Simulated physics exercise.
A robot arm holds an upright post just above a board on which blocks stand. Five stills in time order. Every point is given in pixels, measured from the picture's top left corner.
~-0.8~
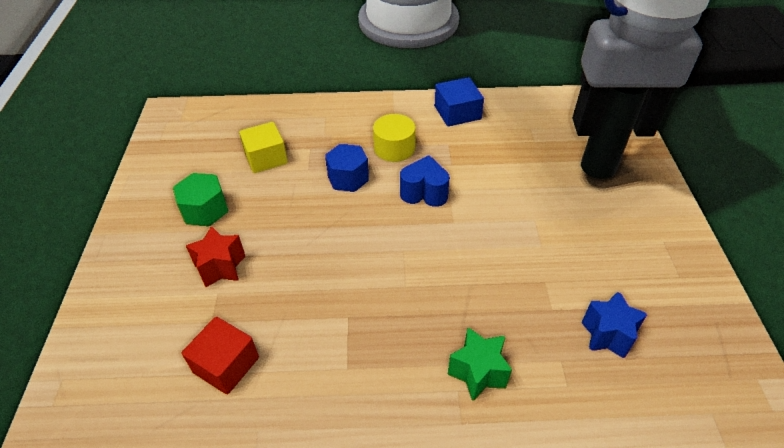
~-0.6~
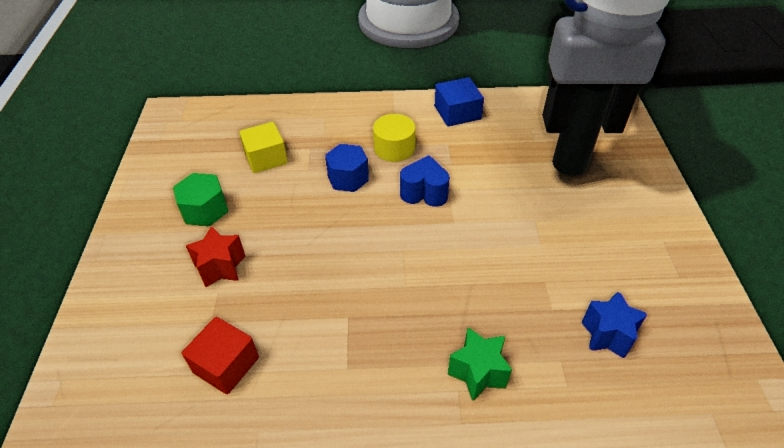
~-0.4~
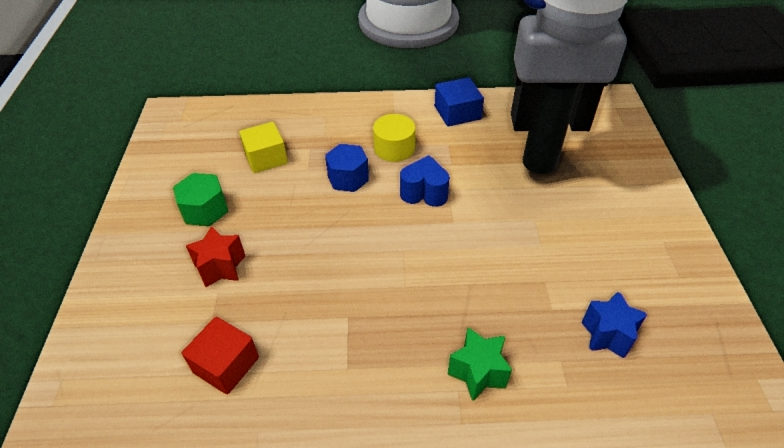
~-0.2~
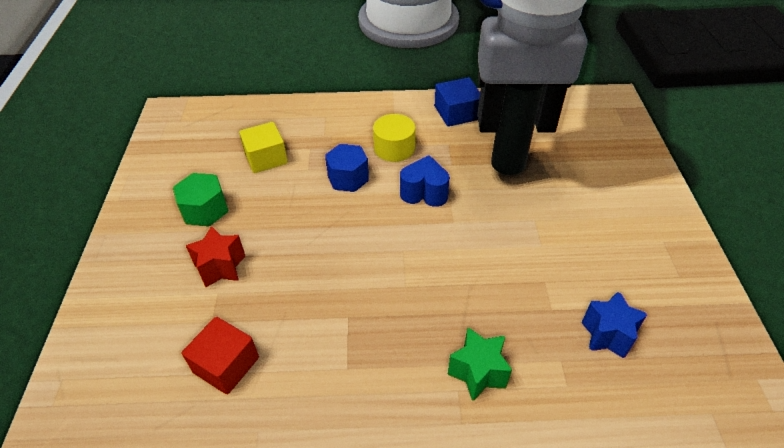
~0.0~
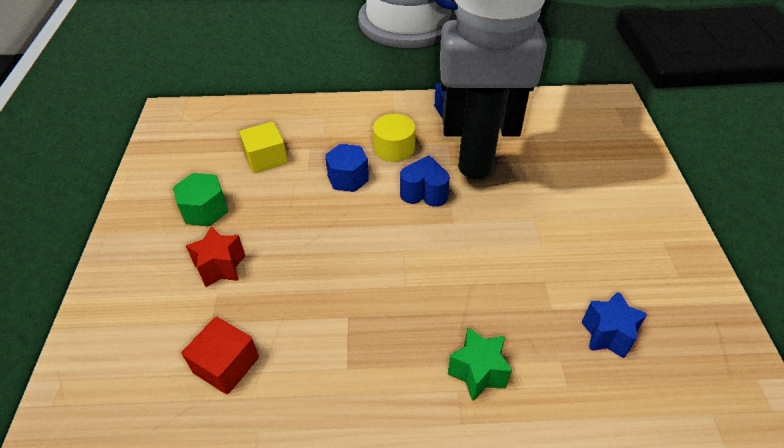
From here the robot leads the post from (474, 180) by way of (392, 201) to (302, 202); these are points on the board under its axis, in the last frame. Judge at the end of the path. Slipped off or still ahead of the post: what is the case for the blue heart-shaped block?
At that point it is up front.
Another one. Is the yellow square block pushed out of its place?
No, I don't think so.
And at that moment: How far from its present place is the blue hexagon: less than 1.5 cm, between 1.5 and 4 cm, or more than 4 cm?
Within 1.5 cm.
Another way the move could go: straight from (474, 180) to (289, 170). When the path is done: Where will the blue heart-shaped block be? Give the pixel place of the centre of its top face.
If I read the scene right, the answer is (389, 179).
On the path given first. One third of the way, post at (420, 183); blue heart-shaped block at (384, 177), turned 25° clockwise.
Two thirds of the way, post at (360, 191); blue hexagon at (340, 155), turned 30° clockwise; blue heart-shaped block at (323, 183), turned 30° clockwise.
At the end, post at (300, 189); yellow square block in place; blue hexagon at (340, 155), turned 30° clockwise; yellow cylinder in place; blue heart-shaped block at (261, 183), turned 25° clockwise.
